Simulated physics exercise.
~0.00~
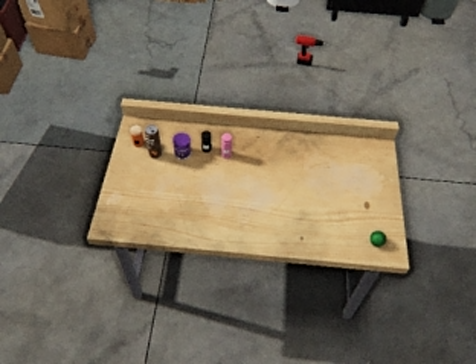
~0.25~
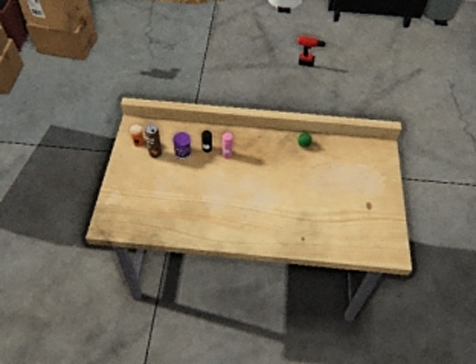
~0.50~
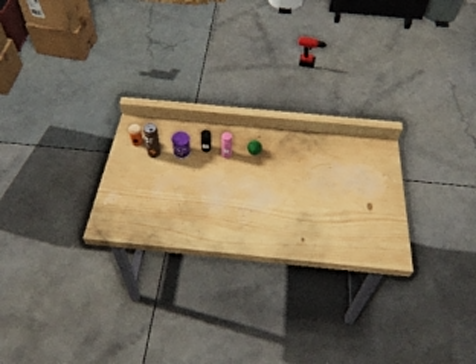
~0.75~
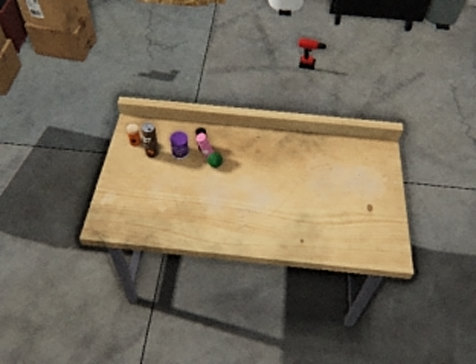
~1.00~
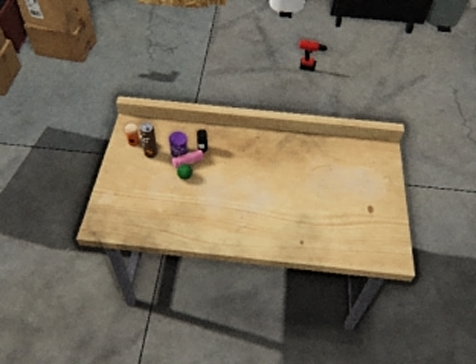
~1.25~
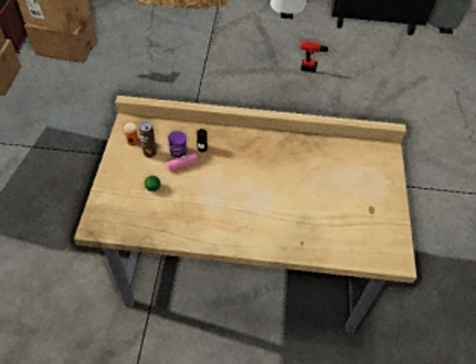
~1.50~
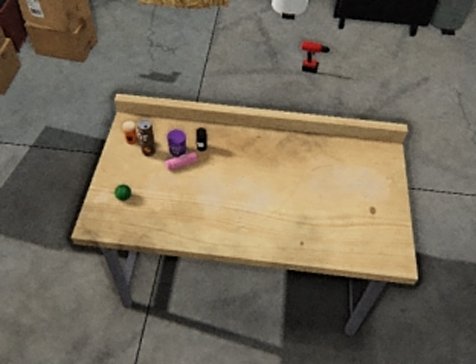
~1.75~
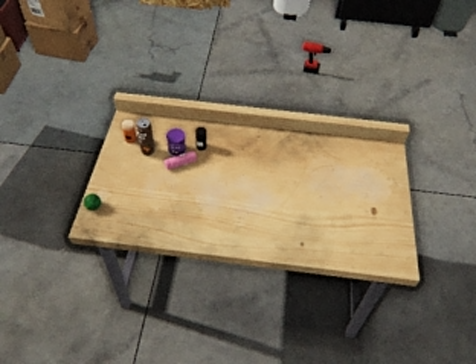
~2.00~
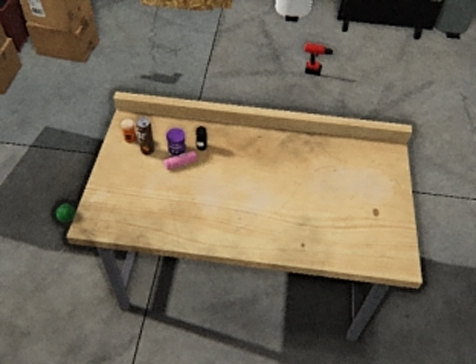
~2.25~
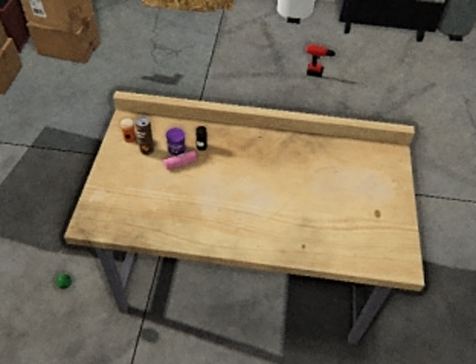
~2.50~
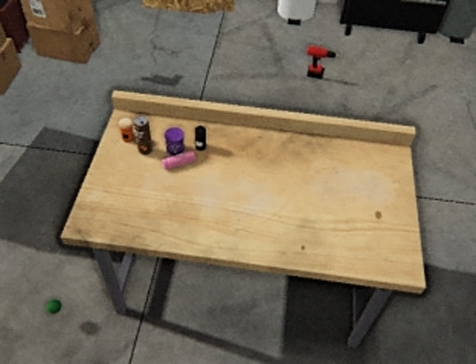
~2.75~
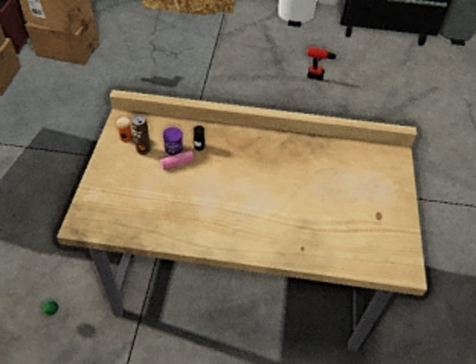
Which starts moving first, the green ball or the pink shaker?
The green ball starts moving first. The pink shaker stays standing in its place until the ball reaches it, and then it tips over.
